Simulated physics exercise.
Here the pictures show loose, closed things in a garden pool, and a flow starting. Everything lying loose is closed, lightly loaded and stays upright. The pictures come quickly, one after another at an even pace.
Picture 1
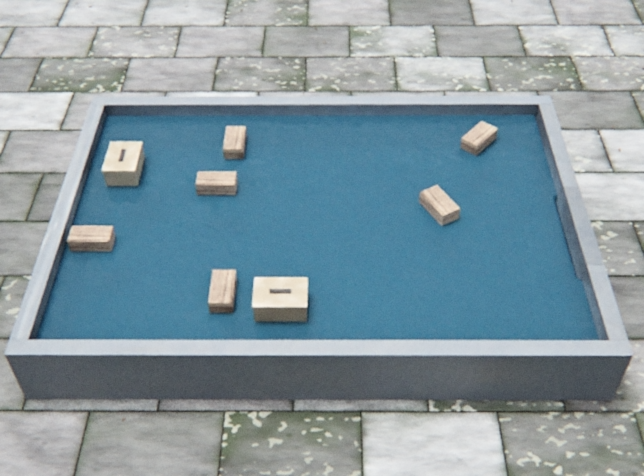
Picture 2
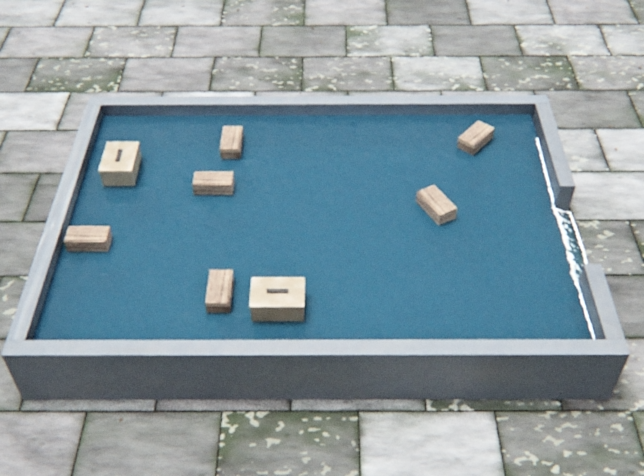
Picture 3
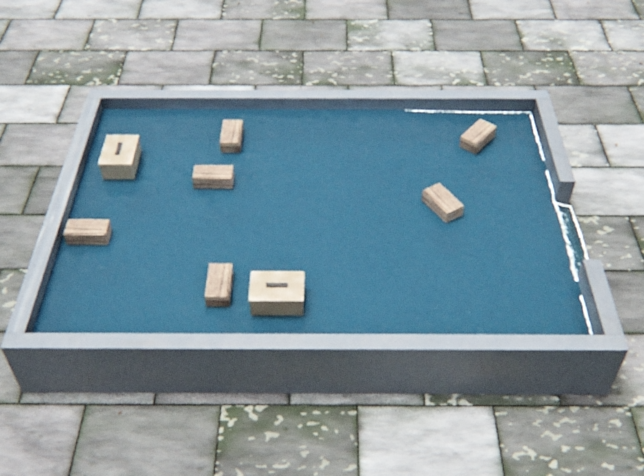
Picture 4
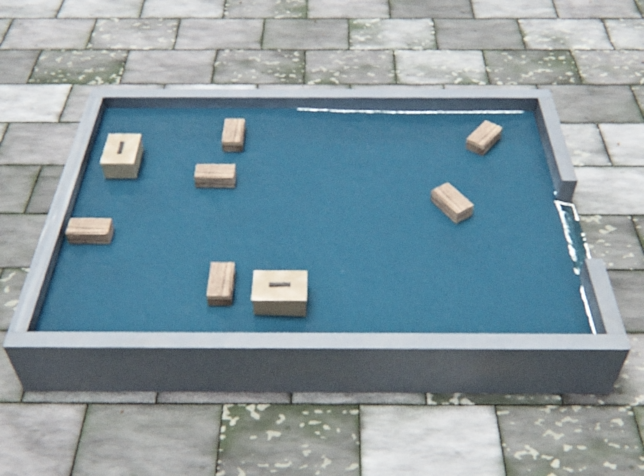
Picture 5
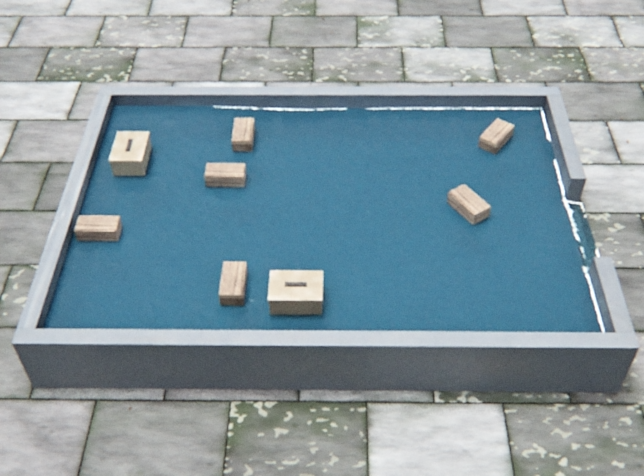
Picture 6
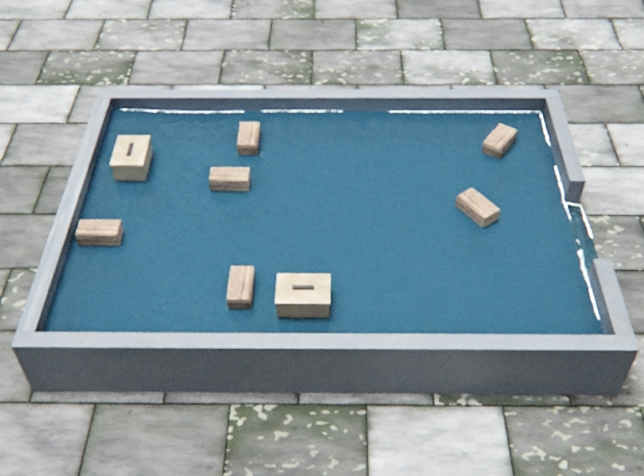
Wooden blocks drifting slightly to the right in a walled blue garden pool after a gap opens in its right wall.
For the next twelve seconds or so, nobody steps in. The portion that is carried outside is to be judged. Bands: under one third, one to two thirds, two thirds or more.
Lower than a third.
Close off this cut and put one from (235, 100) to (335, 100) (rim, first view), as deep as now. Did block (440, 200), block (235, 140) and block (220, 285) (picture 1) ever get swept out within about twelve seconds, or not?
The first never exits, the second exits, the third never exits.
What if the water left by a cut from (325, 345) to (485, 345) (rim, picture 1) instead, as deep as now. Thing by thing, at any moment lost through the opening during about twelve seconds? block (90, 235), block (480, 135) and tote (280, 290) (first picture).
In the order given: Remains, remains, escapes.
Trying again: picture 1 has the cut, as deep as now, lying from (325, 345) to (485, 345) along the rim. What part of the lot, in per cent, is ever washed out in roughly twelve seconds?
That comes out at 20 in a hundred.
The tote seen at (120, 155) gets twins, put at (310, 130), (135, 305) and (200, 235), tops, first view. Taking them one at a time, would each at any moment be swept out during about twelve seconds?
The first does not leave, the second does not leave, and the third does not leave.
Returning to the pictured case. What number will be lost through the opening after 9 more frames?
The total is 1.
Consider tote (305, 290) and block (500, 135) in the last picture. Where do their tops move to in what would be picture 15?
About (333, 291) and (526, 157).
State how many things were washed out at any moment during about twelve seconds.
Total: 2.
A moment on, 0 of 8 are out; 8 afloat.
Next, 1 of 8 are out; 7 afloat.
Later, 1 of 8 are out; 7 afloat.
In the end, 2 of 8 are out; 6 afloat.
